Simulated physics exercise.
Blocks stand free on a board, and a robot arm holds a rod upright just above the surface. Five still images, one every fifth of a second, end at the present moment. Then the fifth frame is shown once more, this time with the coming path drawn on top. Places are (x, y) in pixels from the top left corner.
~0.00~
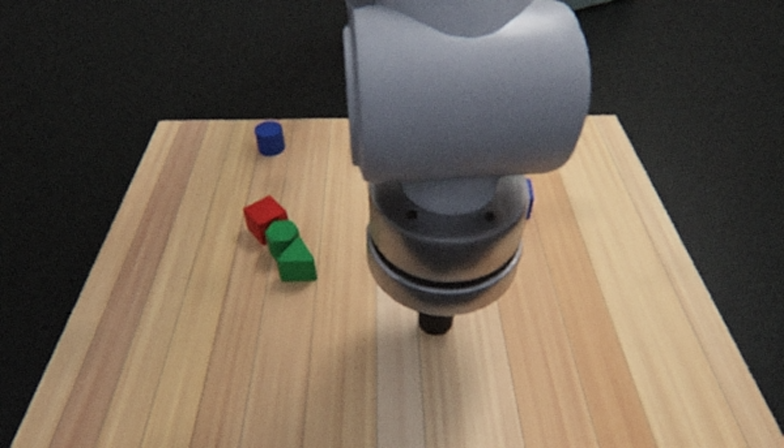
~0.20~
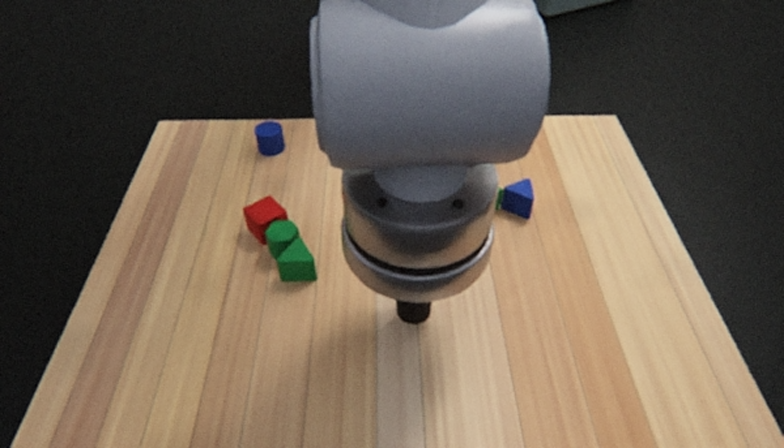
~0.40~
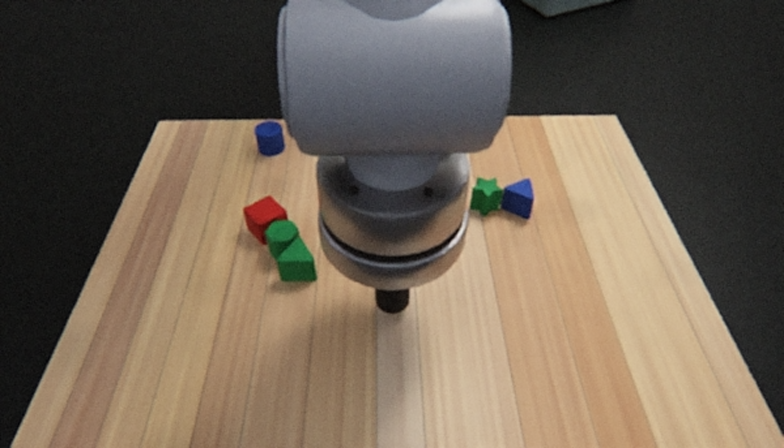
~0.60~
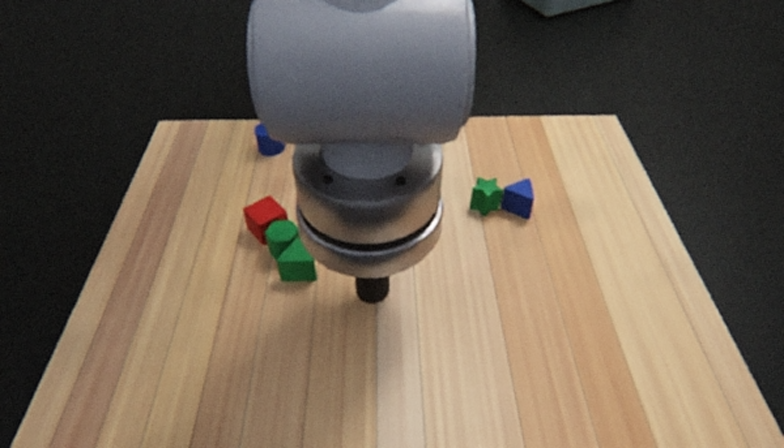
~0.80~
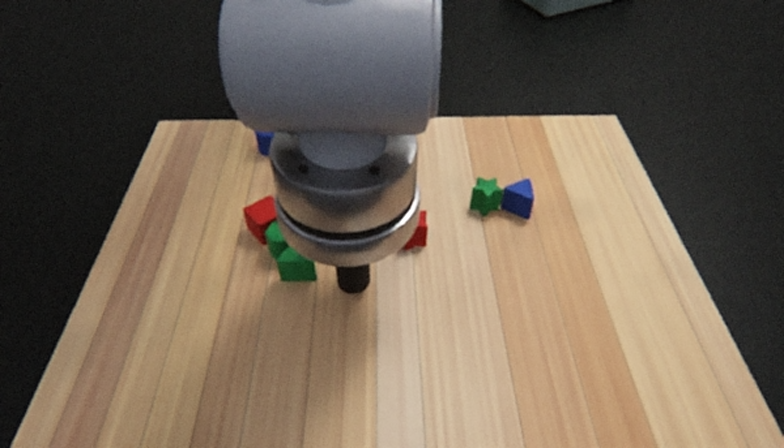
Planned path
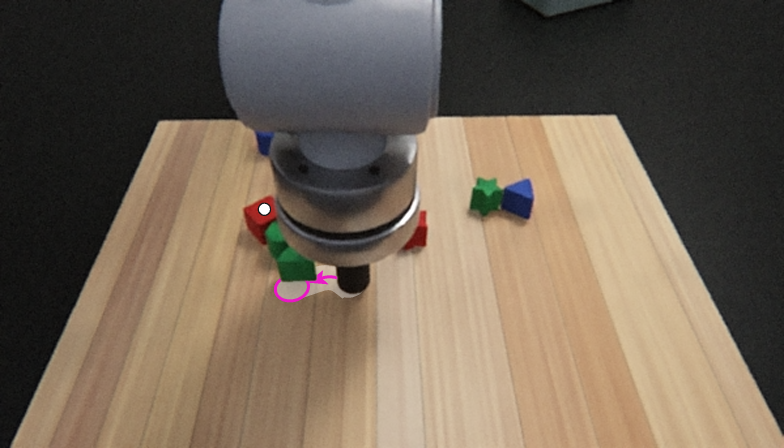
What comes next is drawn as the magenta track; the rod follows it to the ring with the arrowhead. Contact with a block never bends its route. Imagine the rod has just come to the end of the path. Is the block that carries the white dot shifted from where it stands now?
It seems not.
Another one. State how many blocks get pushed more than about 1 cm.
The number will come to 1.
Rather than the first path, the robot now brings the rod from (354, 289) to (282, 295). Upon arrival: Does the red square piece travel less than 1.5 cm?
Yes, I think so.
Drawn move, from (354, 289) via (337, 278) and (314, 280), ending at (292, 288); the dot is on the red square piece.
On the path given first. Halfway along, rod (324, 270); green triangular piece (291, 251), turned 15° clockwise.
At the end, rod (291, 280); red square piece still; green triangular piece (271, 251), turned 85° clockwise.
